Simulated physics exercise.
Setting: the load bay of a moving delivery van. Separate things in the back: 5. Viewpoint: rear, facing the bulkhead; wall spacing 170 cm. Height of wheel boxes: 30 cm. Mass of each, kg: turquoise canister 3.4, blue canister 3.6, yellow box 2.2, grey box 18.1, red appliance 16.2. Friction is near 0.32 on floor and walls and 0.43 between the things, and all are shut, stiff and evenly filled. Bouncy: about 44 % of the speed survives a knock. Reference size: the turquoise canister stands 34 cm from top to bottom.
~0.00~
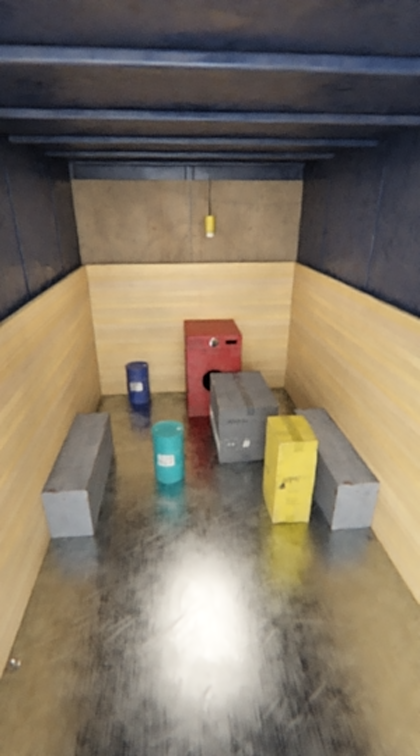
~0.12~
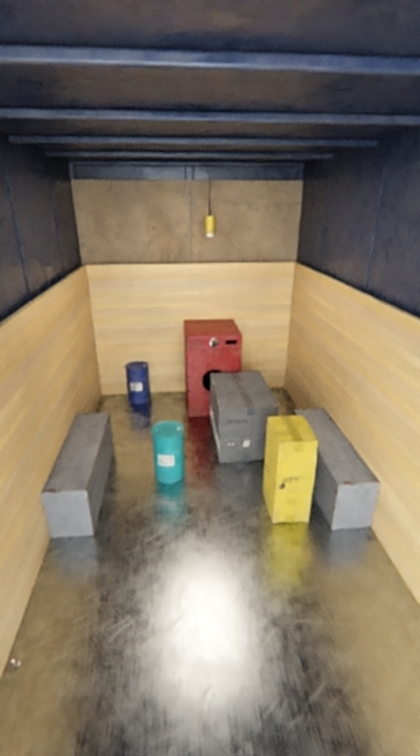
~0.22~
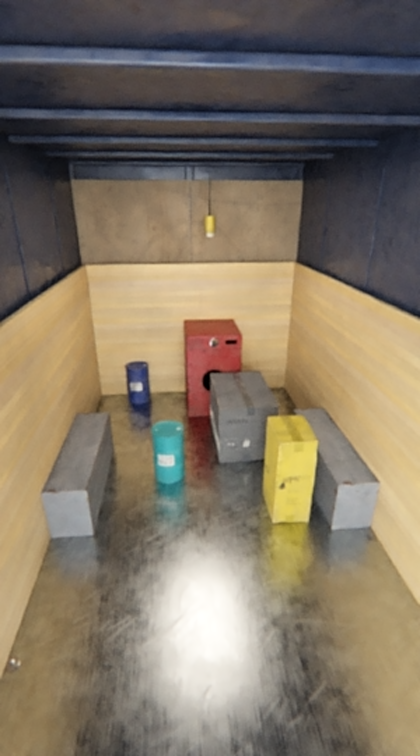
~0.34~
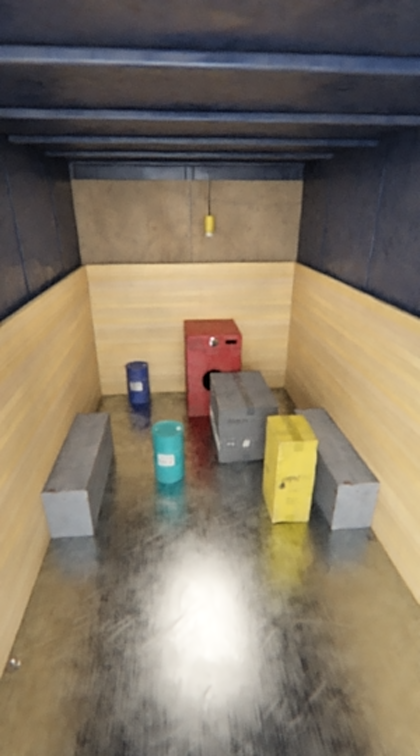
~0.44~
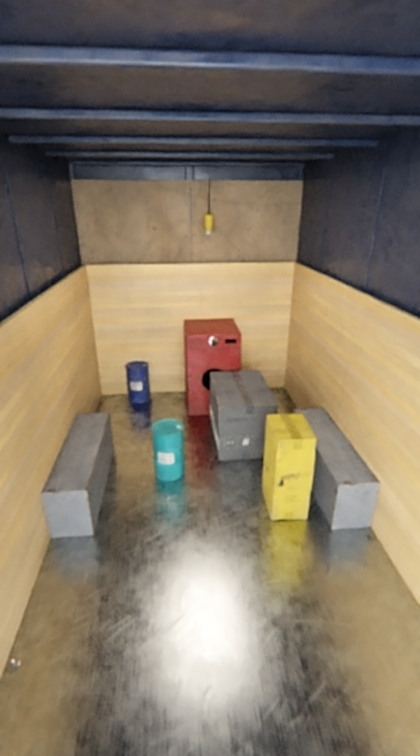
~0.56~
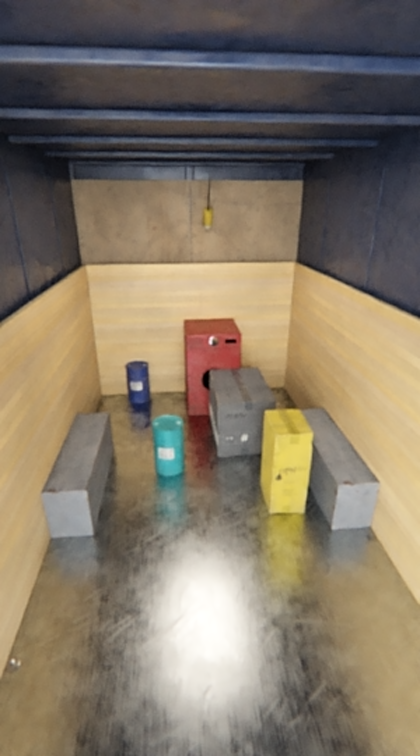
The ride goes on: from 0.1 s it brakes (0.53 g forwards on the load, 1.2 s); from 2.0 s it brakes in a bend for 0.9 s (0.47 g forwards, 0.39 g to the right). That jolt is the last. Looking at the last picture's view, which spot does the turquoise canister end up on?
The spot near (176, 380).
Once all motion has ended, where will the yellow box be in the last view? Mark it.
Rest position, about (284, 431) px.
After 0.86 s, force 0.53 g forwards; turquoise canister moved 33 cm near (169, 425); yellow box moved 33 cm; grey box moved 8 cm.
After 1.26 s, force 0.08 g forwards; turquoise canister moved 92 cm near (169, 389); yellow box moved 37 cm; grey box moved 8 cm.
In the end (3.5 s), not toppled but over 15 cm from the start, turquoise canister and yellow box; the other 3 under 15 cm from the start. At the end, from the last picture's camera, turquoise canister near (176, 380).
